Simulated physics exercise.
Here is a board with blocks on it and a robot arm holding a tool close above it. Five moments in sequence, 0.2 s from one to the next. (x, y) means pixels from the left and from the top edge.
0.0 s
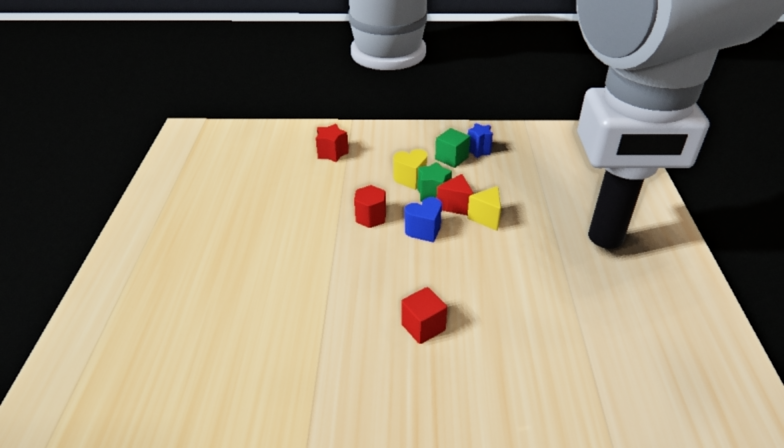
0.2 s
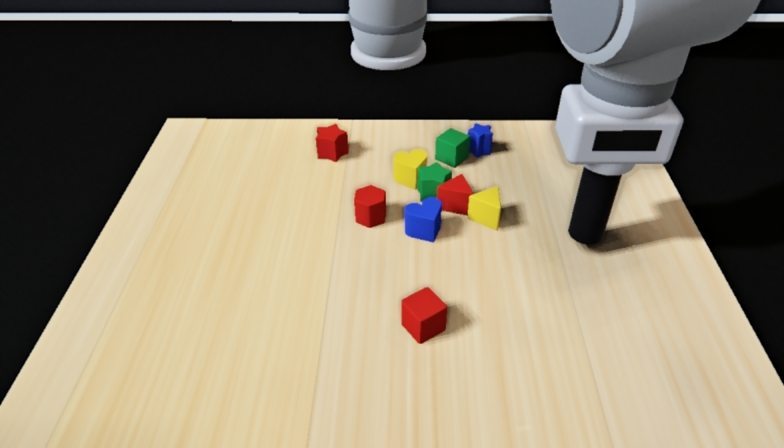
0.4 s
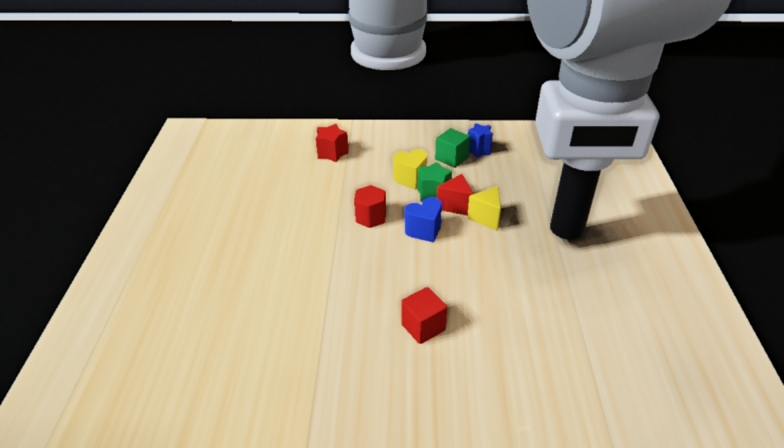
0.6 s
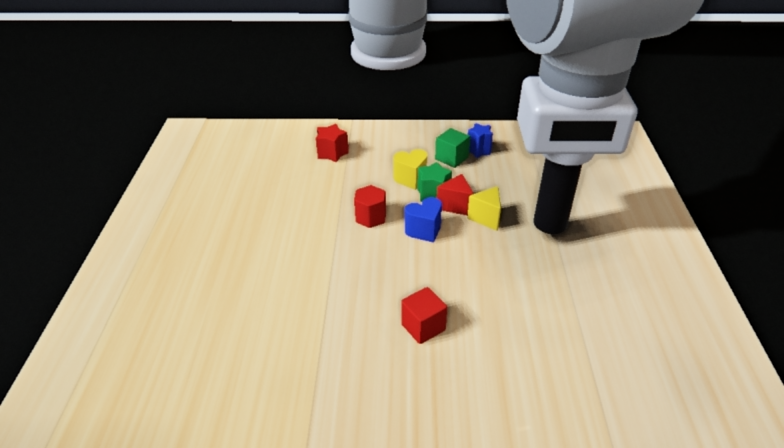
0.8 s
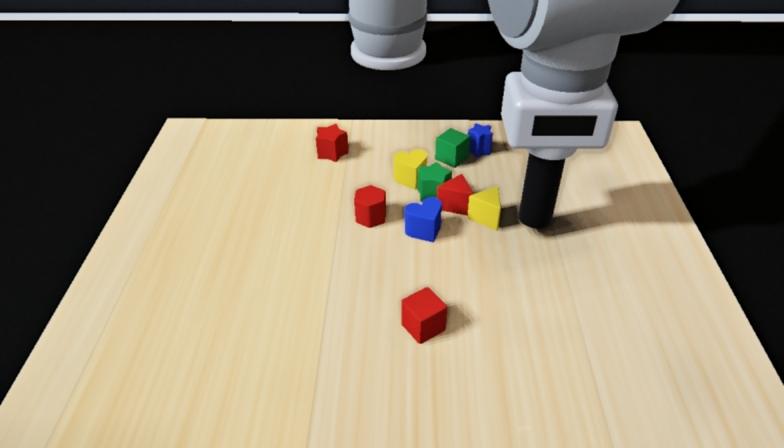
On a pale wooden board scattered with red, blue, green and yellow blocks, a robot arm holds a black tool low near the right side. The arm slides the tool steadily leftward and slightly toward the far edge, bringing it close beside the yellow three-sided block, while every block stays still.
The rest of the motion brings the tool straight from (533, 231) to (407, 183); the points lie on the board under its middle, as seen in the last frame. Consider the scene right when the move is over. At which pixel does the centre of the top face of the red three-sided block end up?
I'd guess (424, 185).
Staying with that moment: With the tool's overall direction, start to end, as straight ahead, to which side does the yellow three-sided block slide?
Sideways, to the left.
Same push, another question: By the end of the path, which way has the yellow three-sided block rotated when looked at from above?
It spins anti-clockwise.
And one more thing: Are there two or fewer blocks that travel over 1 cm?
No
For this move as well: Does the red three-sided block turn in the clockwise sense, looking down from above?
Final answer: No.
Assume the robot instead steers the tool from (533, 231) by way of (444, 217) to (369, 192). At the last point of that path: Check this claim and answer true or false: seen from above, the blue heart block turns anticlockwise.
True.
On the path given first. One third of the way, tool (489, 201); green star-shaped block (431, 170), turned 20° clockwise; red three-sided block (447, 184); yellow three-sided block (469, 200), turned 25° anticlockwise.
Two thirds of the way, tool (447, 185); yellow heart block (399, 152); green star-shaped block (417, 166), turned 30° clockwise; red three-sided block (428, 186), turned 25° anticlockwise; yellow three-sided block (466, 201), turned 55° anticlockwise.
At the end, tool (407, 170); yellow heart block (381, 144), turned 50° clockwise; green star-shaped block (379, 162), turned 30° anticlockwise; red three-sided block (424, 185), turned 40° anticlockwise; yellow three-sided block (466, 201), turned 55° anticlockwise.
